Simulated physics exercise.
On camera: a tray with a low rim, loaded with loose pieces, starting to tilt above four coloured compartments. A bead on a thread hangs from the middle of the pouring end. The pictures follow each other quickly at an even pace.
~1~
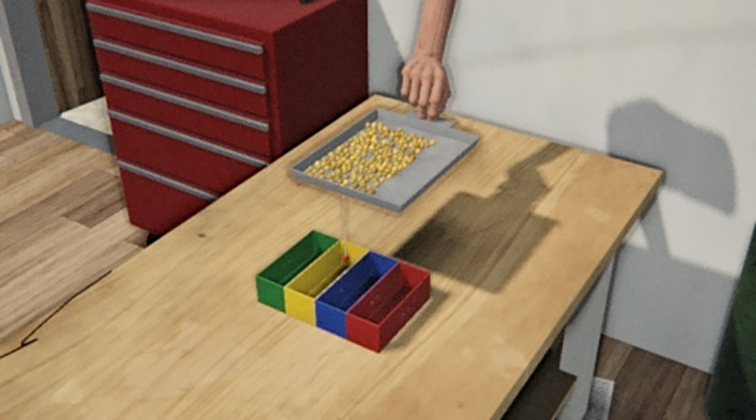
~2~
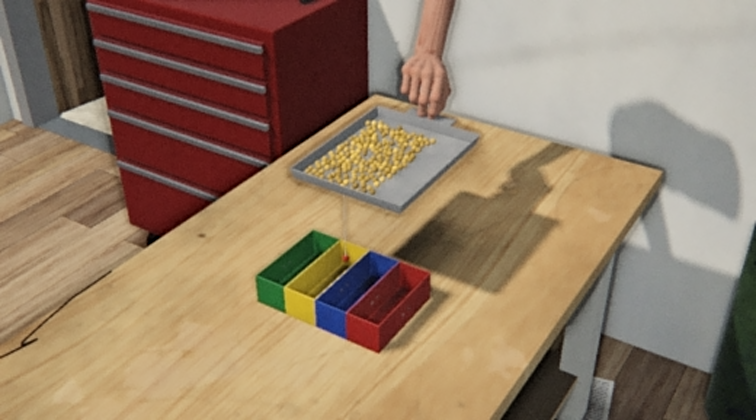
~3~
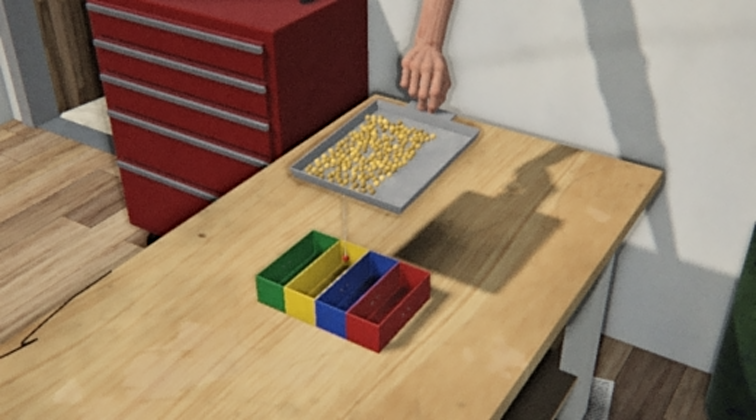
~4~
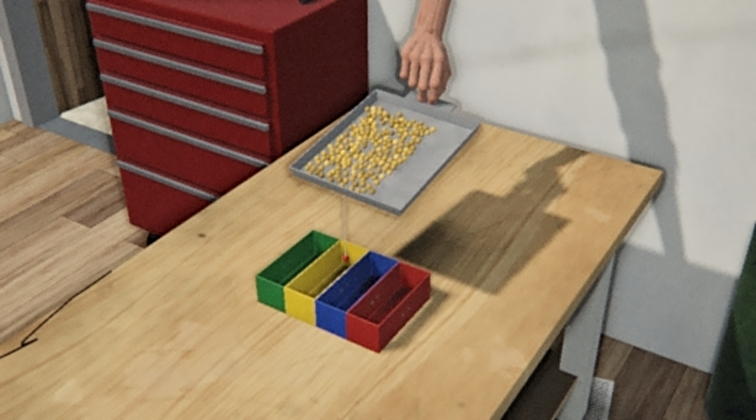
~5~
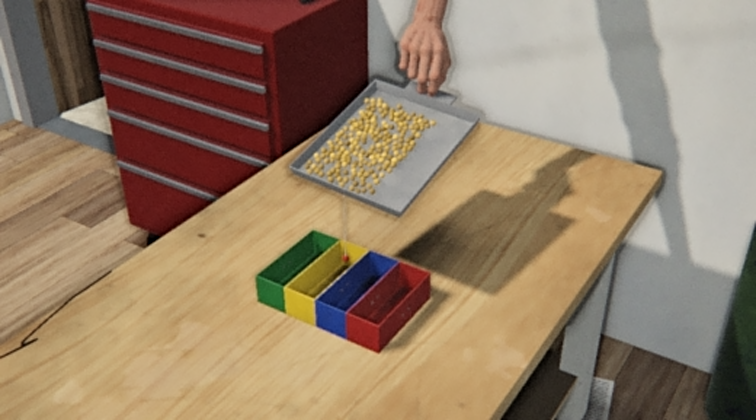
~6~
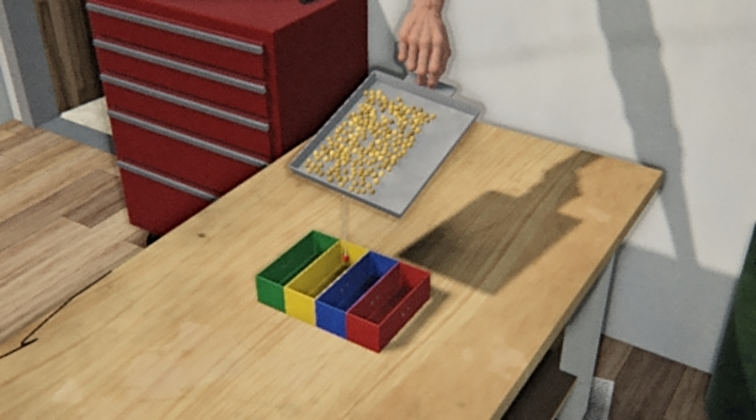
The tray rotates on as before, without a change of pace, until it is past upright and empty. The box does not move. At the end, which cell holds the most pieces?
Most goes to the red cell.
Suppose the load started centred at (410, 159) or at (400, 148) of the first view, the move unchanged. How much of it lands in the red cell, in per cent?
In turn 60 and 60 in a hundred.
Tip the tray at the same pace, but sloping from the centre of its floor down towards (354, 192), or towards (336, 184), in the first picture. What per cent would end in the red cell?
The first gives 20 %, the second 0 %.
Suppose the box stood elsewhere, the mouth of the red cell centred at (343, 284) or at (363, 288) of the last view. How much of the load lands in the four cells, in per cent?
About 50 and 60 per cent.
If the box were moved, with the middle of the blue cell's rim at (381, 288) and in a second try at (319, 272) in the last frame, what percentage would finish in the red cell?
The first gives 10 %, the second 30 %.
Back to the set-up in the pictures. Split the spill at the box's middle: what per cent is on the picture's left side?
About 40 per cent.
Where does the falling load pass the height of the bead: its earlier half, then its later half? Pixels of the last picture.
Early half (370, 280), late half (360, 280).
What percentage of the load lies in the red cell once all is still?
It comes to 40 per cent or so.
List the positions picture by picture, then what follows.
Corners of the pouring end near (294, 168) and (400, 203), level; middle of the load near (377, 154), puffed corn balls; bead on its thread near (346, 258); green cell near (271, 292); yellow cell near (300, 304); blue cell near (331, 317); red cell near (363, 331), in the first frame.
Corners of the pouring end near (294, 168) and (400, 204), level; middle of the load near (377, 153), in the second frame.
Corners of the pouring end near (294, 167) and (400, 205), tipped barely, lowest at the right corner; middle of the load near (377, 149), in the third frame.
Corners of the pouring end near (293, 166) and (400, 207), tipped a little, lowest at the right corner; middle of the load near (376, 145), in the fourth frame.
Corners of the pouring end near (293, 166) and (400, 209), tipped a little, lowest at the right corner; middle of the load near (376, 140), in the fifth frame.
Corners of the pouring end near (292, 165) and (399, 211), tipped clearly, lowest at the right corner; middle of the load near (376, 136); green cell near (271, 292); yellow cell near (300, 304); blue cell near (331, 317); red cell near (363, 331), in the sixth frame.
Shortly afterwards, tray tipped steeply; all but a few on the tray; only a few in the red cell; only a few falling or outside the box.
Next, tray tipped right over; all but a few on the tray; only a few in the red cell; only a few falling or outside the box.
Some moments later, tray tipped past a quarter turn; near half in the red cell; near a quarter in the blue cell; near a quarter in the yellow cell; only a few in the green cell; a little falling or outside the box.
In the end, tray tipped past a quarter turn; near half in the red cell; near a quarter in the blue cell; near a quarter in the yellow cell; only a few in the green cell; a little outside the box.
